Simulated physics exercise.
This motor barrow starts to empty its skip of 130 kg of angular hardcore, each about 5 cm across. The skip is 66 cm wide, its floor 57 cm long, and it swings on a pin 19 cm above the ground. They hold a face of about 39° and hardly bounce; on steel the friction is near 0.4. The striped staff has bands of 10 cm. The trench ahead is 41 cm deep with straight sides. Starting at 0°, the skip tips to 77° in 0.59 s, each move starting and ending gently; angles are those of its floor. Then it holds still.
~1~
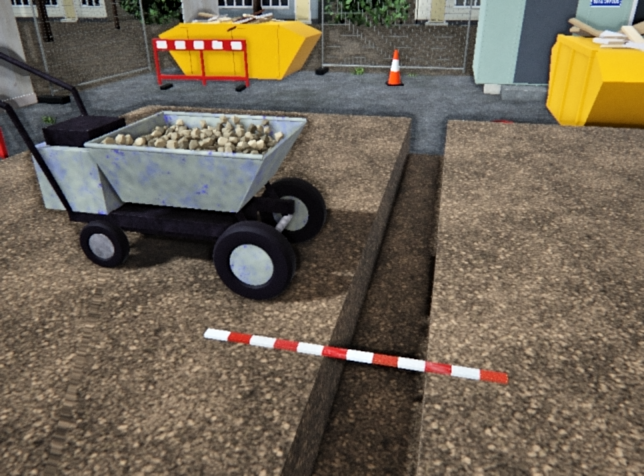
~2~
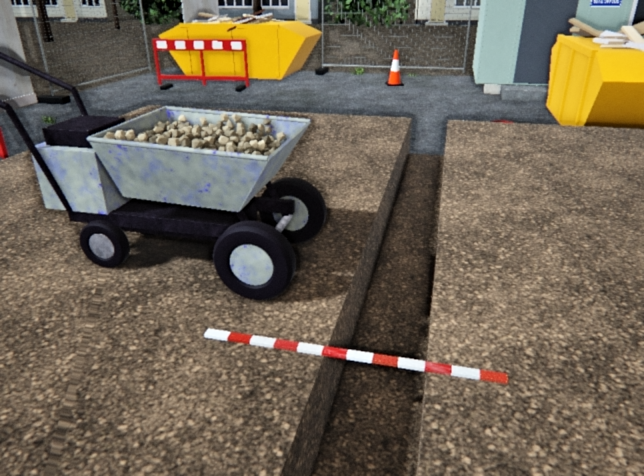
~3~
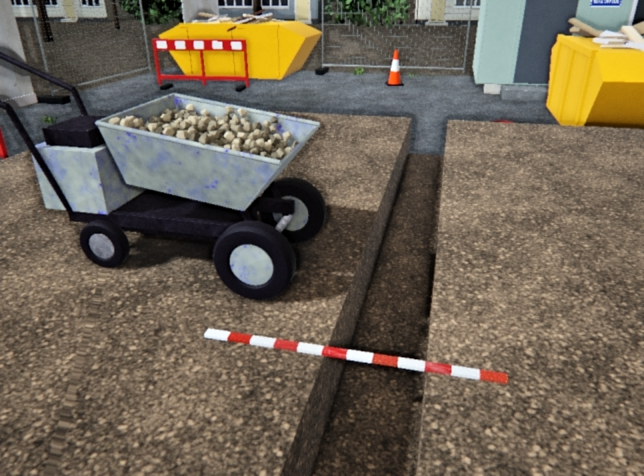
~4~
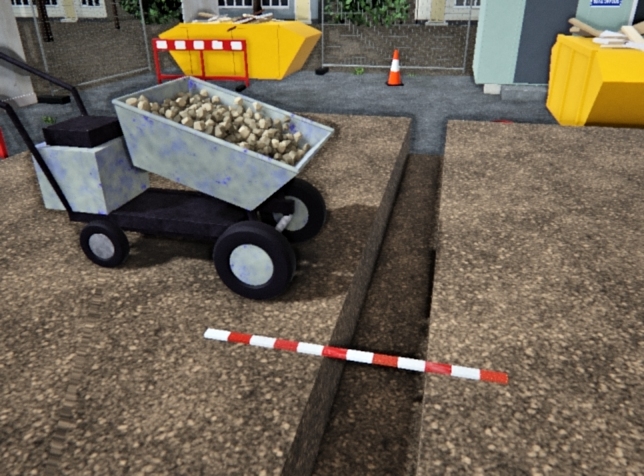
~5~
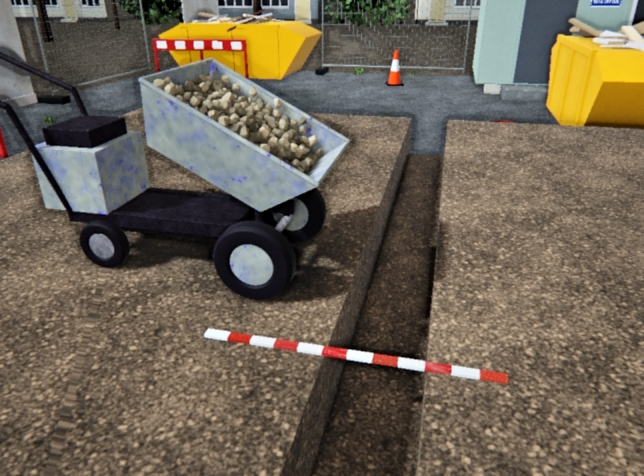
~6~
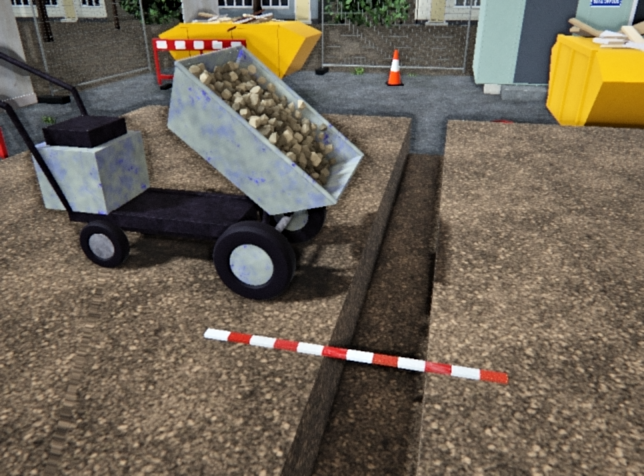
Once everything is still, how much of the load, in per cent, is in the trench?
About 55 per cent.
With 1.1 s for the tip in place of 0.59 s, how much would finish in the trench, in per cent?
It would be near 80 per cent.
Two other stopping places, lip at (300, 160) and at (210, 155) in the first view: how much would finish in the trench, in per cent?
First some 25, then 80 per cent.
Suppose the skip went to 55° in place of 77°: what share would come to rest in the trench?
It would be near 25 per cent.
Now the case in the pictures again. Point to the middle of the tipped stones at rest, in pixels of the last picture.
Near (424, 328).
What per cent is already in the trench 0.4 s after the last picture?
Some 30 per cent.
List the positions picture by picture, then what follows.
The first frame shows lip at (263, 158), floor tilted 0°, highest stones at (219, 128).
The second frame shows lip at (268, 159), floor tilted 2°, highest stones at (210, 126).
The third frame shows lip at (280, 163), floor tilted 8°, highest stones at (183, 115).
The fourth frame shows lip at (298, 171), floor tilted 17°, highest stones at (184, 100).
In the fifth frame, the skip is at 28°, its lip at (318, 185); the top of the load is at (204, 83).
In the sixth frame, the skip is at 39°, its lip at (336, 203); the top of the load is at (227, 72).
Then, 0.1 s after the last picture the floor is at 65°, 100 % in the skip; the foremost stones are at (357, 205).
Then, 0.4 s after the last picture the floor is at 77°, 59 % in the skip, 28 % in the trench, 13 % past the trench; the foremost stones are at (465, 284).
Then, 0.7 s after the last picture the floor is at 77°, 14 % in the skip, 40 % in the trench, 46 % past the trench; the foremost stones are past the picture's edge.
Then, 2.7 s after the last picture the floor is at 77°, 0 % in the skip, 55 % in the trench, 45 % past the trench; the foremost stones are past the picture's edge.
